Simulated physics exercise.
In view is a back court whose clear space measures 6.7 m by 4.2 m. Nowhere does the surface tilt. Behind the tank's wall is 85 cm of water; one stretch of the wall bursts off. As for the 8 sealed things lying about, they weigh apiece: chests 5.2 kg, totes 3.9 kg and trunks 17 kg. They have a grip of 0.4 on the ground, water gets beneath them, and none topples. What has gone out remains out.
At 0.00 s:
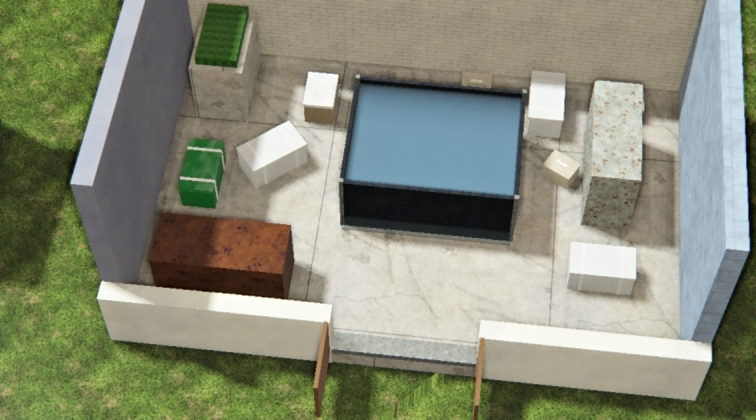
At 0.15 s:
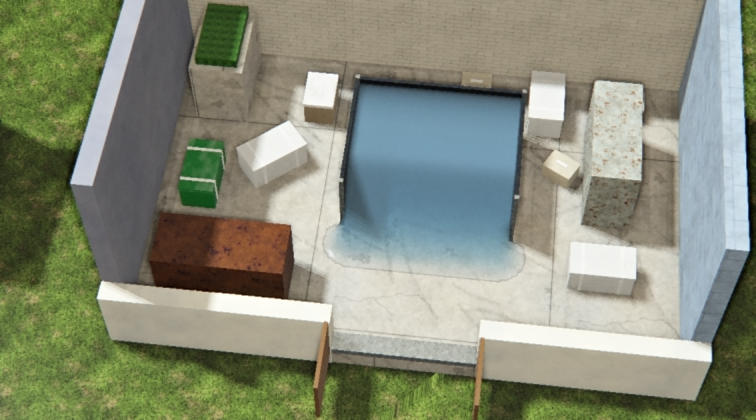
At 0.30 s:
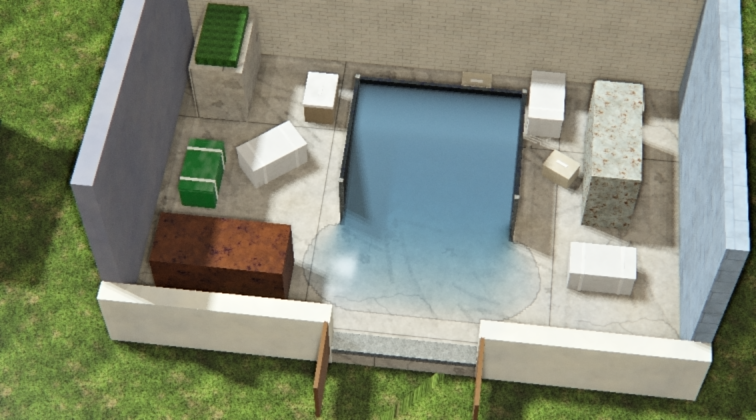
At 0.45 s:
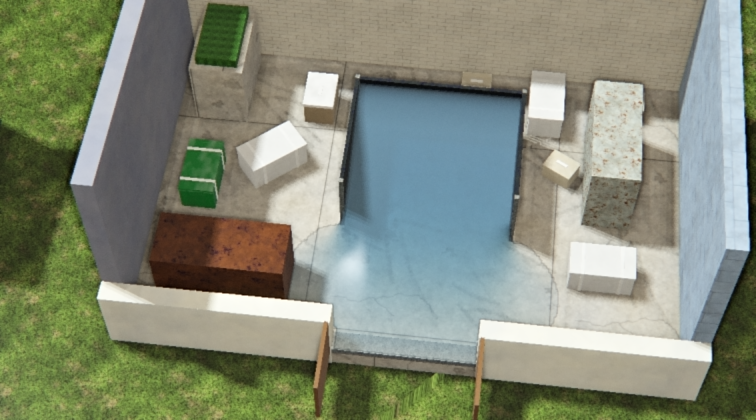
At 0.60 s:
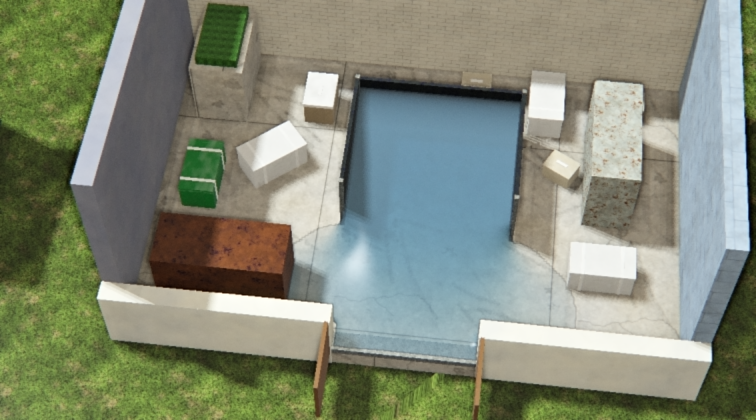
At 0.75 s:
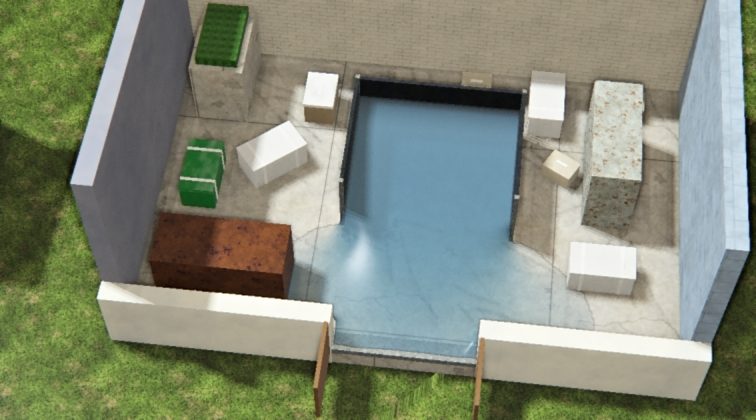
In a walled back court, the front of a dark tank gave way and blue water poured out, spreading across the floor to the front opening, while the boxes around it stayed put.
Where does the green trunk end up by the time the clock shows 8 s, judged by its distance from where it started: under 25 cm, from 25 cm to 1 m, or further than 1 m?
It ends between 25 cm and 1 m away.
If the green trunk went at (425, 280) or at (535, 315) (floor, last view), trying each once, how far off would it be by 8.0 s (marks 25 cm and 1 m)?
One after the other: It is taken far off, and then it is taken far off.
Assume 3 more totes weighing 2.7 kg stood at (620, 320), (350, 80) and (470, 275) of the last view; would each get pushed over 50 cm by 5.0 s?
Spot by spot, in turn: Exceeds it, falls short, exceeds it.
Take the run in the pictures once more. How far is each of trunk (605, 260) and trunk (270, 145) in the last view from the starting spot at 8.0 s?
Taking them in turn, the shifts are 100 cm and 60 cm.
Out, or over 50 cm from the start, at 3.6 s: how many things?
Tally at that time: 1.
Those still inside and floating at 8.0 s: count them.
I get 6.
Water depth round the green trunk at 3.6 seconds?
I'd put it at about 5 cm.
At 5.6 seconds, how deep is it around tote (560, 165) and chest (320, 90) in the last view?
Roughly 4 and 3 cm.
After 1.6 s the green trunk is near (201, 164), 0.0 m from its start, aground; 0 of 8 are out; 0 afloat.
After 3.6 s the green trunk is near (218, 148), 0.3 m from its start, aground; 0 of 8 are out; 0 afloat.
After 5.6 s the green trunk is near (211, 126), 0.6 m from its start, afloat; 0 of 8 are out; 3 afloat.
After 8.0 s the green trunk is near (255, 151), 0.7 m from its start, aground; 0 of 8 are out; 6 afloat.
